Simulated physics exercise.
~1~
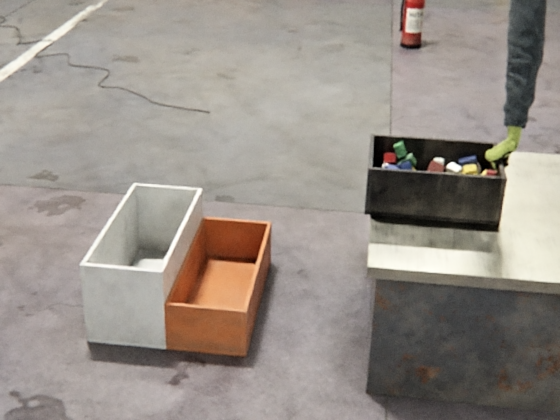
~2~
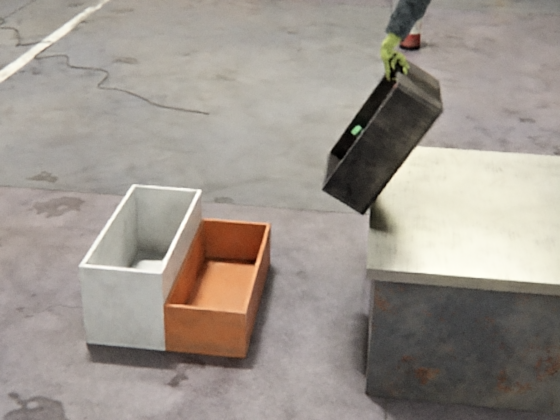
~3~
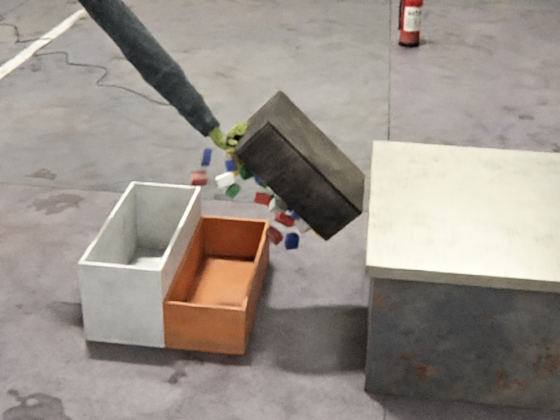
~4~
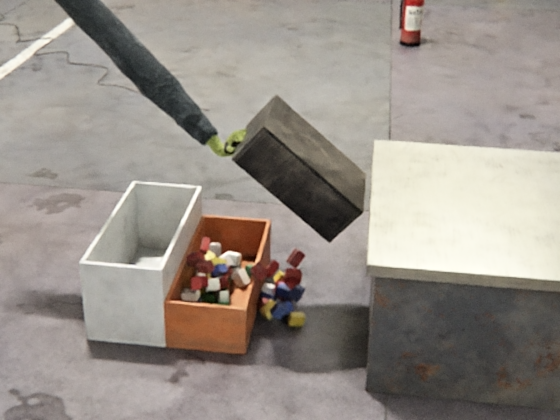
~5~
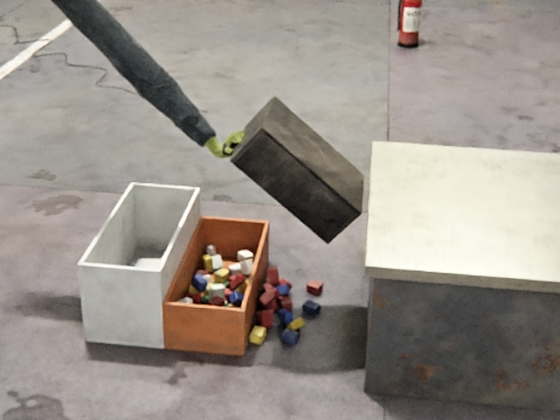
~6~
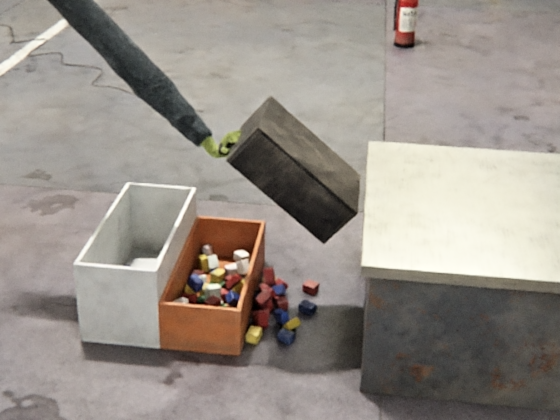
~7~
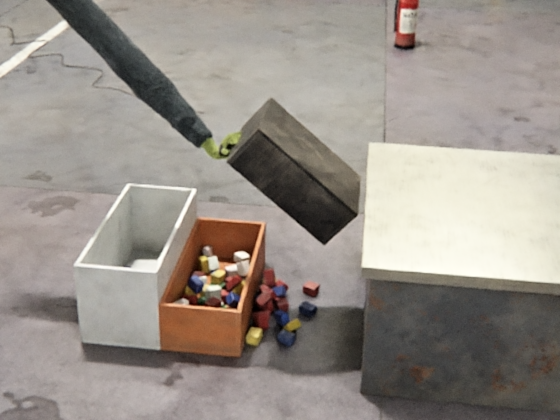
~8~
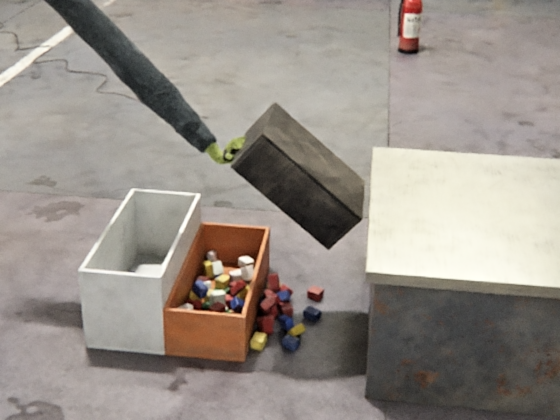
A gloved hand in a dark sleeve holds a black tote of colourful toy bricks on a pale-topped bench at the right, seen from above on a stained concrete floor. To the left stand an empty white tote and a shorter orange trough, with a red fire extinguisher behind. The hand lifts and tips the black tote leftward over the bench edge until it hangs steeply overturned. Bricks tumble out, many landing in the orange trough while others drop on the floor between it and the bench. The black tote stays tilted above the heaped trough and scattered pile.
